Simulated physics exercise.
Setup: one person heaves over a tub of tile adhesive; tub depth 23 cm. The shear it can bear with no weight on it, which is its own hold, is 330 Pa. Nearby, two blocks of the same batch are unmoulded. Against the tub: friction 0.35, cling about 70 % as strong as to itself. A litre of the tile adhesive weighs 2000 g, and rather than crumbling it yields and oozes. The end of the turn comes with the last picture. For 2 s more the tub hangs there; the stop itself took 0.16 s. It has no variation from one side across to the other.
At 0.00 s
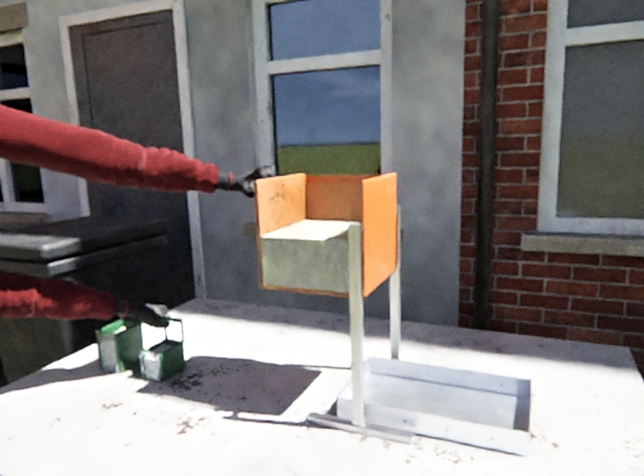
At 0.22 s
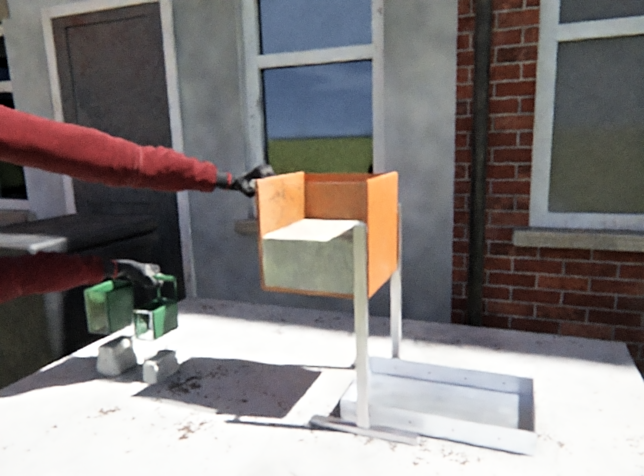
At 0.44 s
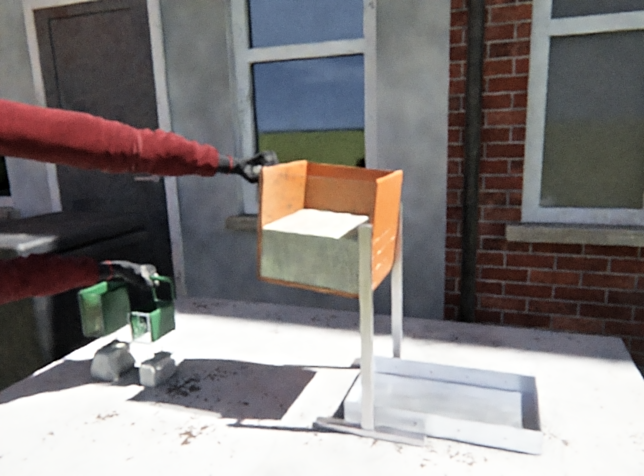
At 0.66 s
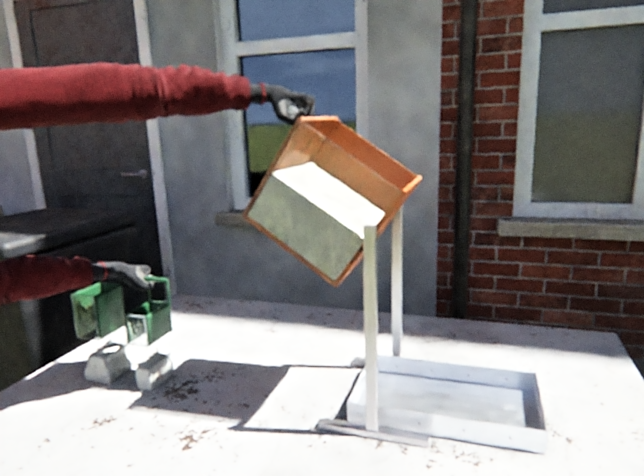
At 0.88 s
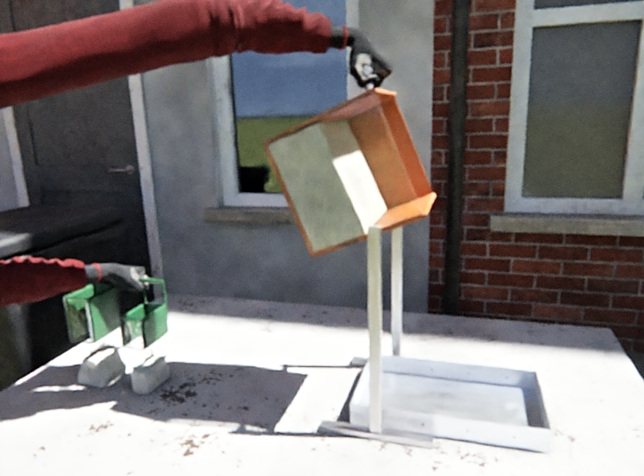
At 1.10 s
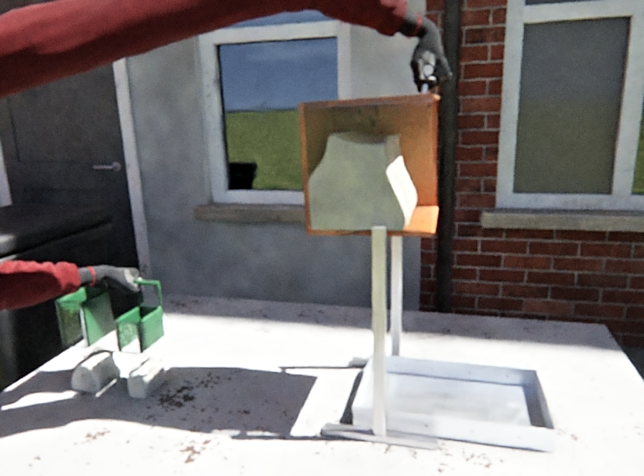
Orange box of pale tile adhesive being tipped rightward onto its side by a gloved hand, while another lifts green moulds off two small blocks.
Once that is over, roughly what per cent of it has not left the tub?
Around 74 percent.
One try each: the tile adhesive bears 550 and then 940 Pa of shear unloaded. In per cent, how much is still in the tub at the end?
90 in a hundred, followed by 100 in a hundred.
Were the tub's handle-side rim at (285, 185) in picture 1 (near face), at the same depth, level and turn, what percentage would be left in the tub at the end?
Around 100 percent would still be in the tub at the end.
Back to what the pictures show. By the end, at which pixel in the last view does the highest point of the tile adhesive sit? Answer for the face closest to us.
Close to pixel (336, 180).
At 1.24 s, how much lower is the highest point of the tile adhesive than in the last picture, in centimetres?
About 5 cm.
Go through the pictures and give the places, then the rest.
The first picture shows handle-side rim at (257, 183), tilt 0 degrees; highest point of the tile adhesive at (263, 236); test blocks 9.9 cm, 6.4 cm high (left to right).
The second picture shows handle-side rim at (258, 183), tilt 0 degrees; highest point of the tile adhesive at (264, 236); test blocks 8.4 cm, 6.3 cm high (left to right).
The third picture shows handle-side rim at (264, 171), tilt 6 degrees; highest point of the tile adhesive at (266, 227); test blocks 7.8 cm, 6.3 cm high (left to right).
The fourth picture shows handle-side rim at (302, 121), tilt 35 degrees; highest point of the tile adhesive at (276, 175); test blocks 7.7 cm, 6.3 cm high (left to right).
The fifth picture shows handle-side rim at (375, 93), tilt 68 degrees; highest point of the tile adhesive at (318, 126); test blocks 7.7 cm, 6.3 cm high (left to right).
The sixth picture shows handle-side rim at (431, 100), tilt 89 degrees; highest point of the tile adhesive at (335, 137); test blocks 7.7 cm, 6.3 cm high (left to right).
By 1.24 s, the tub is at 89 degrees and holds 95 %.
By 1.41 s, the tub is at 89 degrees and holds 78 %.
By 1.58 s, the tub is at 89 degrees and holds 74 %.
By 1.75 s, the tub is at 89 degrees and holds 74 %.
By 3.10 s, at the end, the tub is at 89 degrees and holds 74 %.
